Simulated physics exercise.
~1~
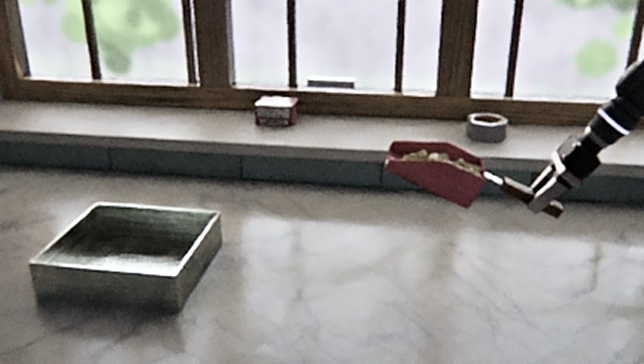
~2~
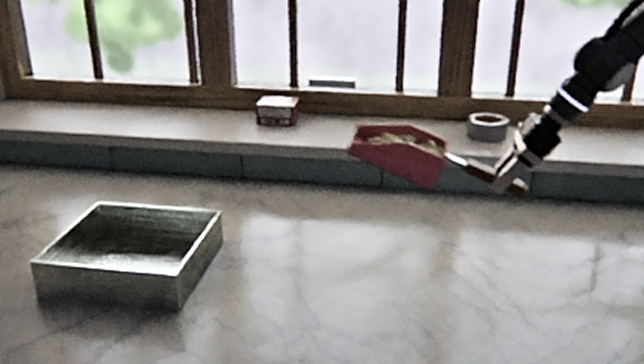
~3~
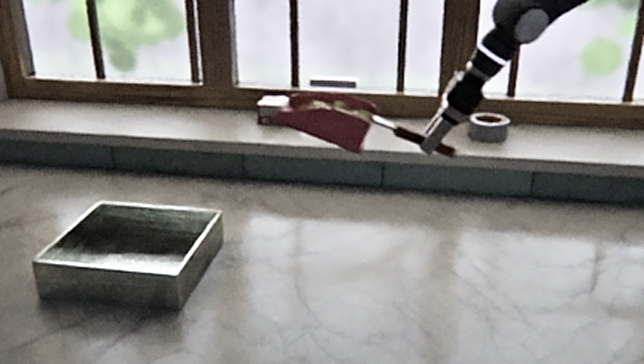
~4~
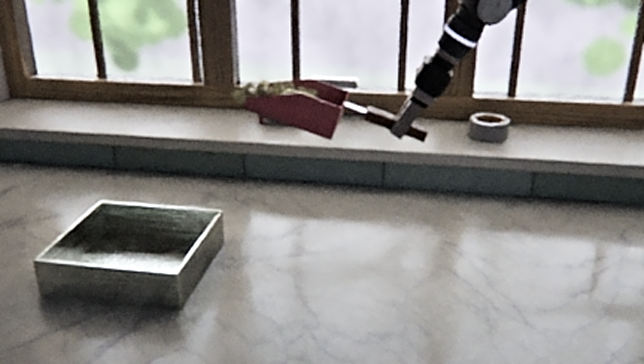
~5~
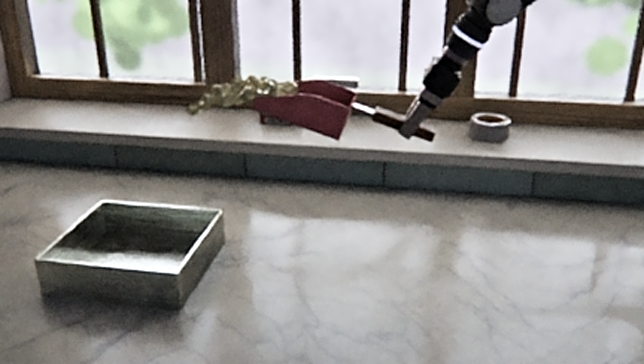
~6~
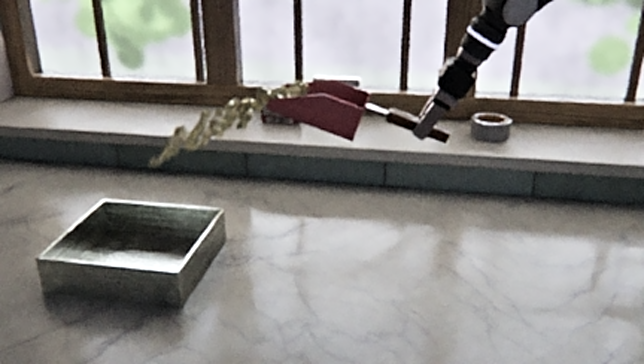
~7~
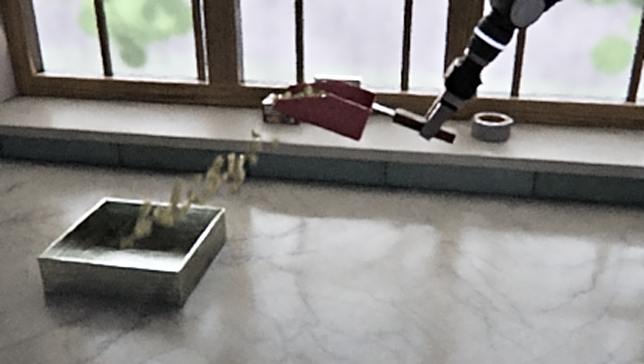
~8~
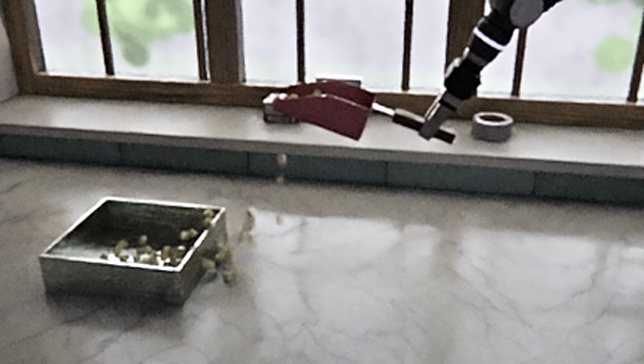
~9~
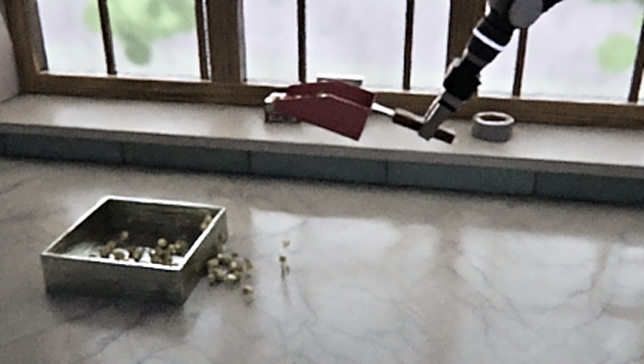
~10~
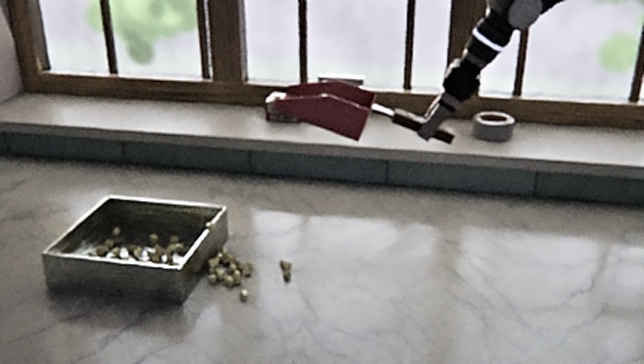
A robot arm swung a red scoop of small pale pieces leftward and up, then stopped, and the pieces poured off its front toward a square bin, some landing inside and others scattering on the table beside it while the scoop stayed raised.
